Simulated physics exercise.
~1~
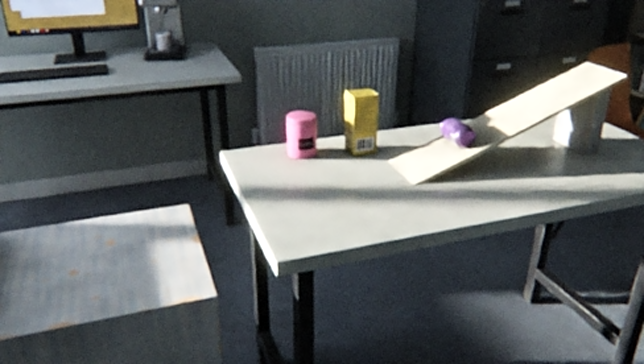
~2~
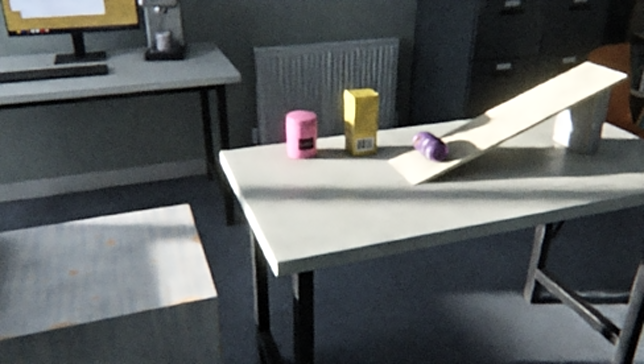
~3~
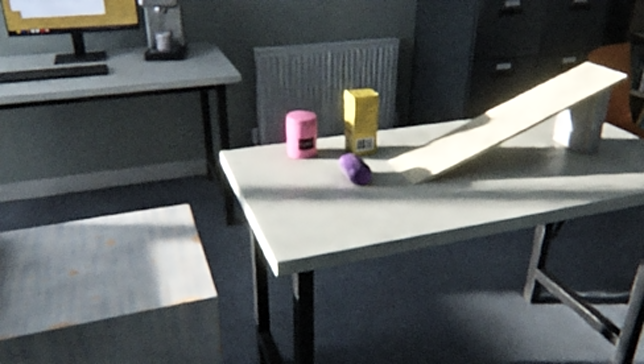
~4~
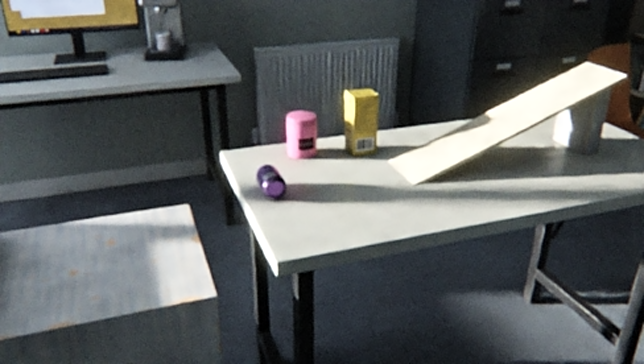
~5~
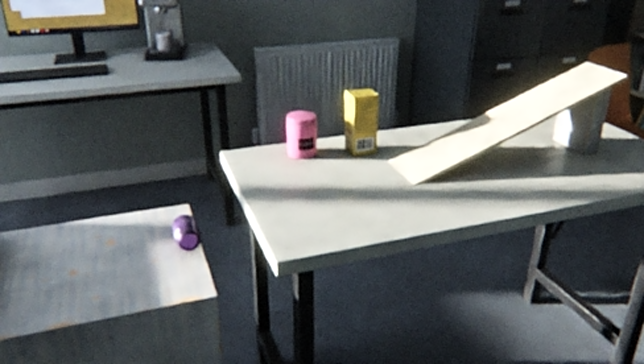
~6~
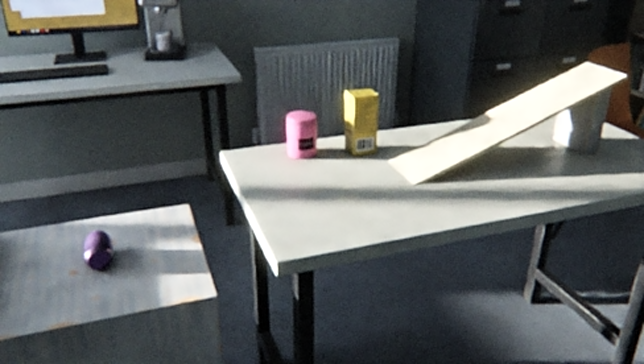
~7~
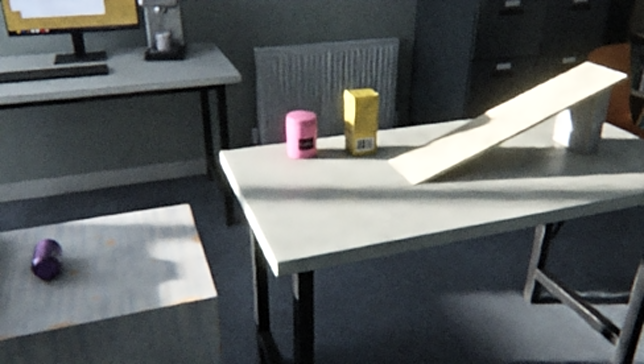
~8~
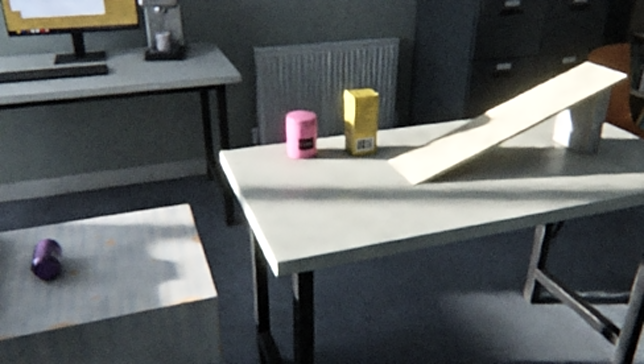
To begin with, a small purple can lies on its side on a sloping board set on a pale table, with a pink jar and a yellow carton standing nearby. The can rolls down the board to the left and onto the tabletop. It passes in front of the carton and the jar and nears the table's left end. Next it is across the gap, on the lower surface to the left. It rolls on leftward there and comes to rest near the far side, while the jar and carton still stand in place.
